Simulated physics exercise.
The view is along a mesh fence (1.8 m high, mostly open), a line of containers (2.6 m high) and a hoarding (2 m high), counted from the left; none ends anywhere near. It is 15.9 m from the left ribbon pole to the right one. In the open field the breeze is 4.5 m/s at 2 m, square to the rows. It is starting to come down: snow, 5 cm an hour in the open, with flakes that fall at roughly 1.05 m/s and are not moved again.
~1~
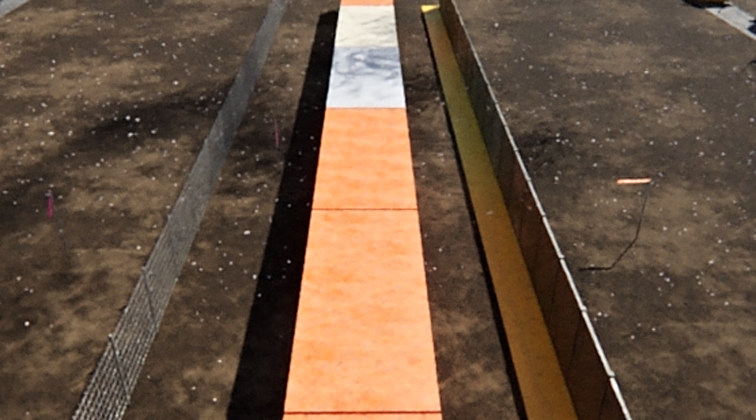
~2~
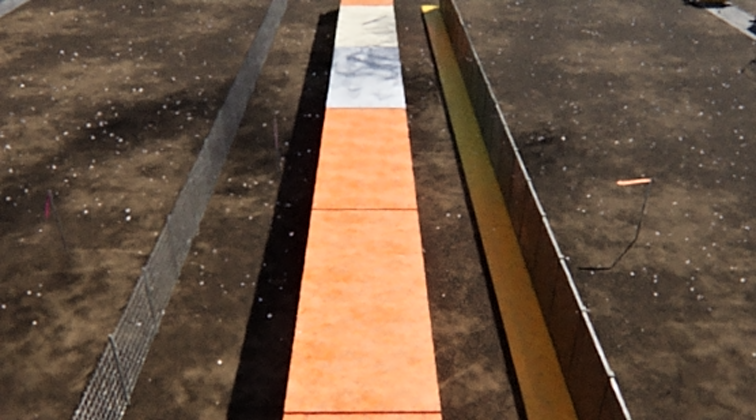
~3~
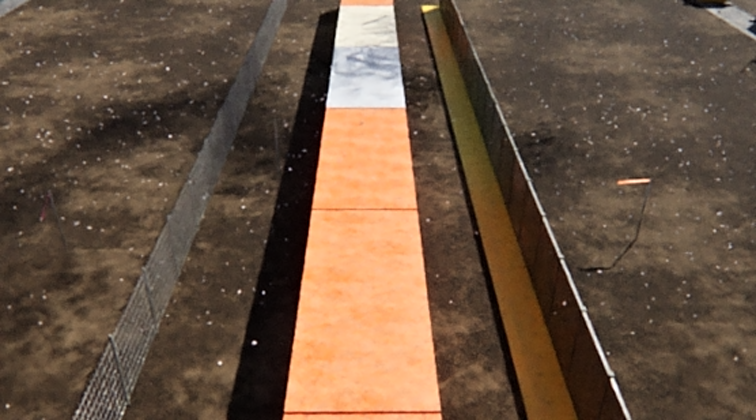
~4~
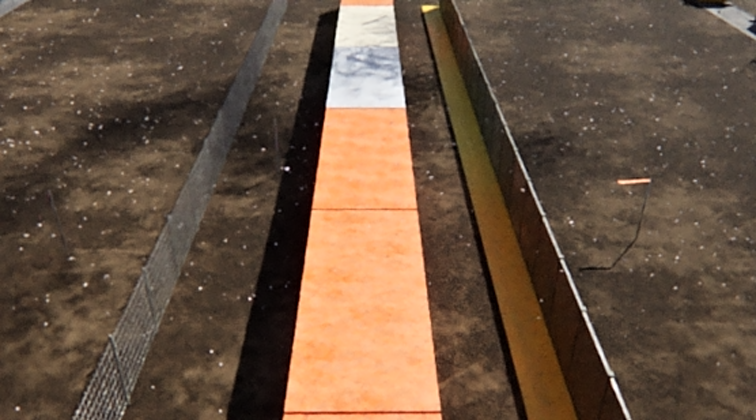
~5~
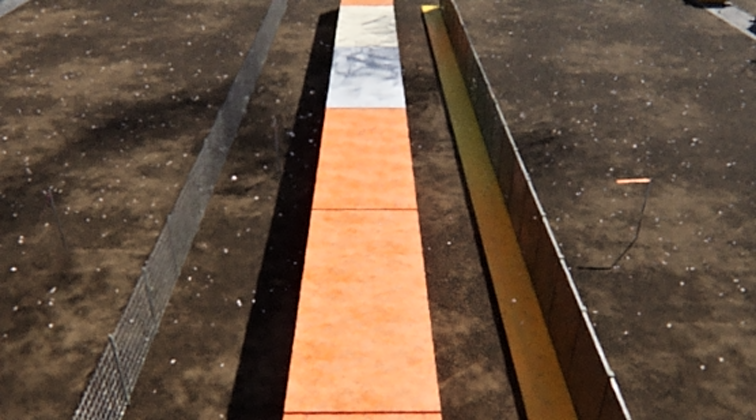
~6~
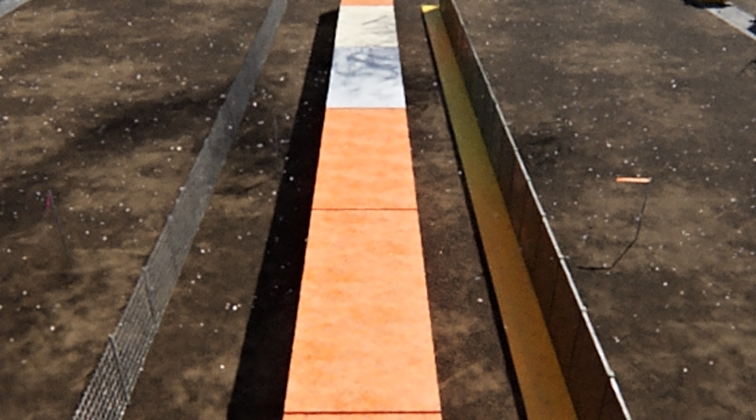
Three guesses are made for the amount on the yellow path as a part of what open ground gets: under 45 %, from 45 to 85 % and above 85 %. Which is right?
On the yellow path: Less than 45 % of what open ground gets.
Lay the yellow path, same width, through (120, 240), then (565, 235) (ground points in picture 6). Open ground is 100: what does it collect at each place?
In turn about 80 %, 110 %.
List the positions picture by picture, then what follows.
The left ribbon ends at (50, 219), leaning 15 degrees to the left, in the first frame.
The right ribbon ends at (618, 183), leaning 85 degrees to the left and the yellow one passes (499, 237), in the second frame.
Above the rows the flakes slant 80 degrees from upright, towards the left and the top of the mesh fence crosses (198, 157), in the third frame.
The yellow one passes (486, 194), in the fourth frame.
The right ribbon ends at (617, 182), leaning 90 degrees to the left and above the rows the flakes slant 80 degrees from upright, towards the left, in the fifth frame.
The top of the hoarding crosses (516, 151), in the sixth frame.
In 10 minutes the yellow path collects 0 mm against 8 mm in the open.
In 30 minutes the yellow path collects 0 mm against 25 mm in the open.
In 60 minutes the yellow path collects 0 mm against 50 mm in the open, so the yellow path has 0 % of the open amount; the left half of it has 1 %, the right half 0 %.
